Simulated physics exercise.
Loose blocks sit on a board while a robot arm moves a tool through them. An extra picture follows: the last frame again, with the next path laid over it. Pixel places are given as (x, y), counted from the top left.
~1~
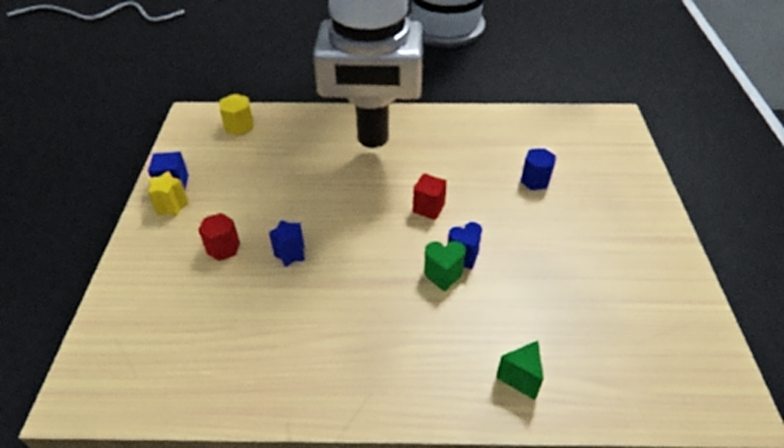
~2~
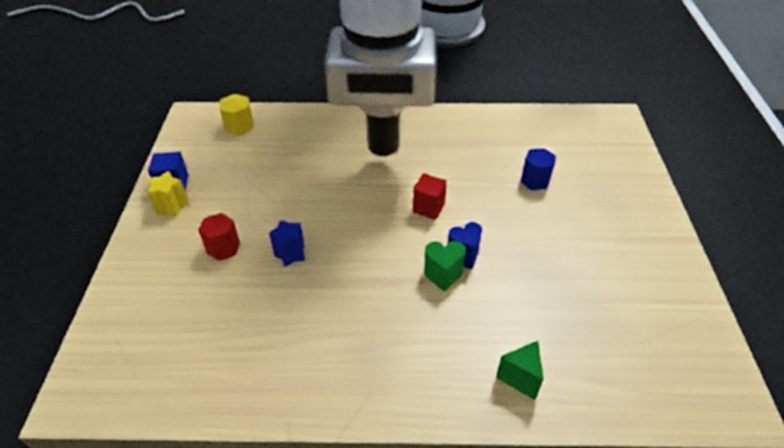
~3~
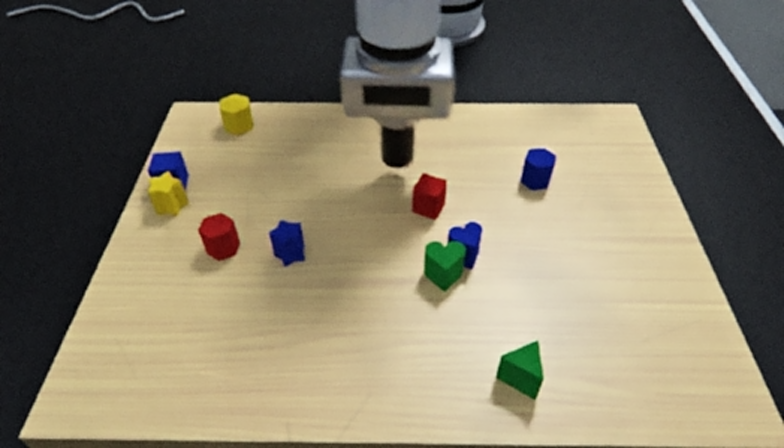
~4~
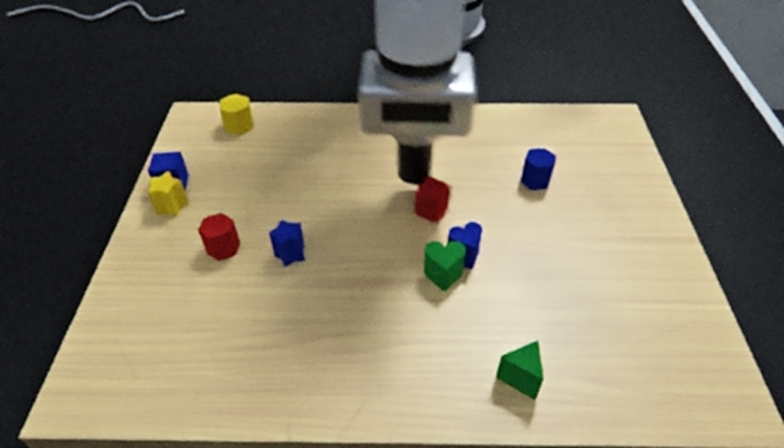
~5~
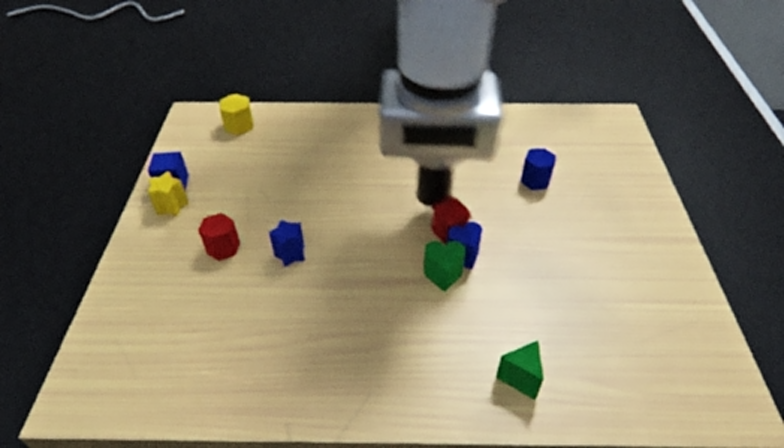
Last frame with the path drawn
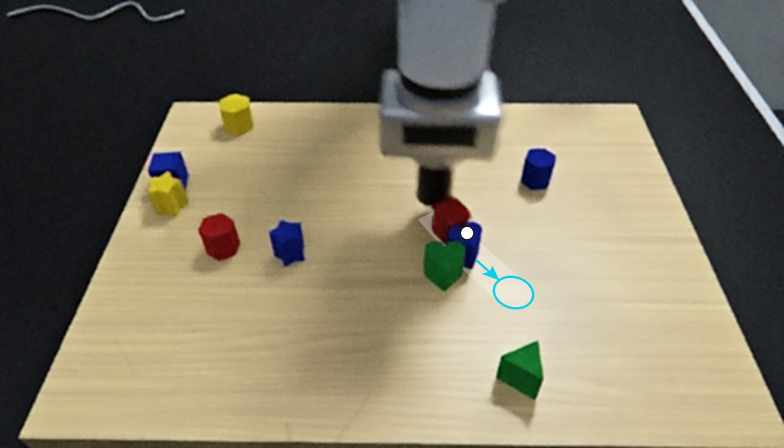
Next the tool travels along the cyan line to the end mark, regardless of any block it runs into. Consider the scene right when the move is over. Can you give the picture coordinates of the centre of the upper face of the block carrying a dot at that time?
It ends at (533, 326).
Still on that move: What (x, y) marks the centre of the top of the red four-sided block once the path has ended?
If I read the scene right, the answer is (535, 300).
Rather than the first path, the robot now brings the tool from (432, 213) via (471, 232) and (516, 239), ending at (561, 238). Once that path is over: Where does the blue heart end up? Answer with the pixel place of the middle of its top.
The centre of its top will be at (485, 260).
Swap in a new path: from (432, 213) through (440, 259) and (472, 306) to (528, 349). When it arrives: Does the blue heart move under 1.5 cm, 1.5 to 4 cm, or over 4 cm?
My answer is that it shifts over 4 cm.
The drawn path runs from (432, 213) by way of (455, 238) and (482, 265) to (513, 292); the dot is on the blue heart.
On the path given first. One third of the way, tool at (457, 222); green heart at (448, 260), turned 45° clockwise; red four-sided block at (476, 237); blue heart at (488, 259).
Two thirds of the way, tool at (485, 249); green heart at (448, 260), turned 45° clockwise; red four-sided block at (504, 268), turned 15° clockwise; blue heart at (512, 292).
At the end, tool at (518, 276); green heart at (448, 260), turned 45° clockwise; red four-sided block at (535, 300), turned 35° clockwise; blue heart at (533, 326), turned 25° clockwise; green triangular piece not moved.
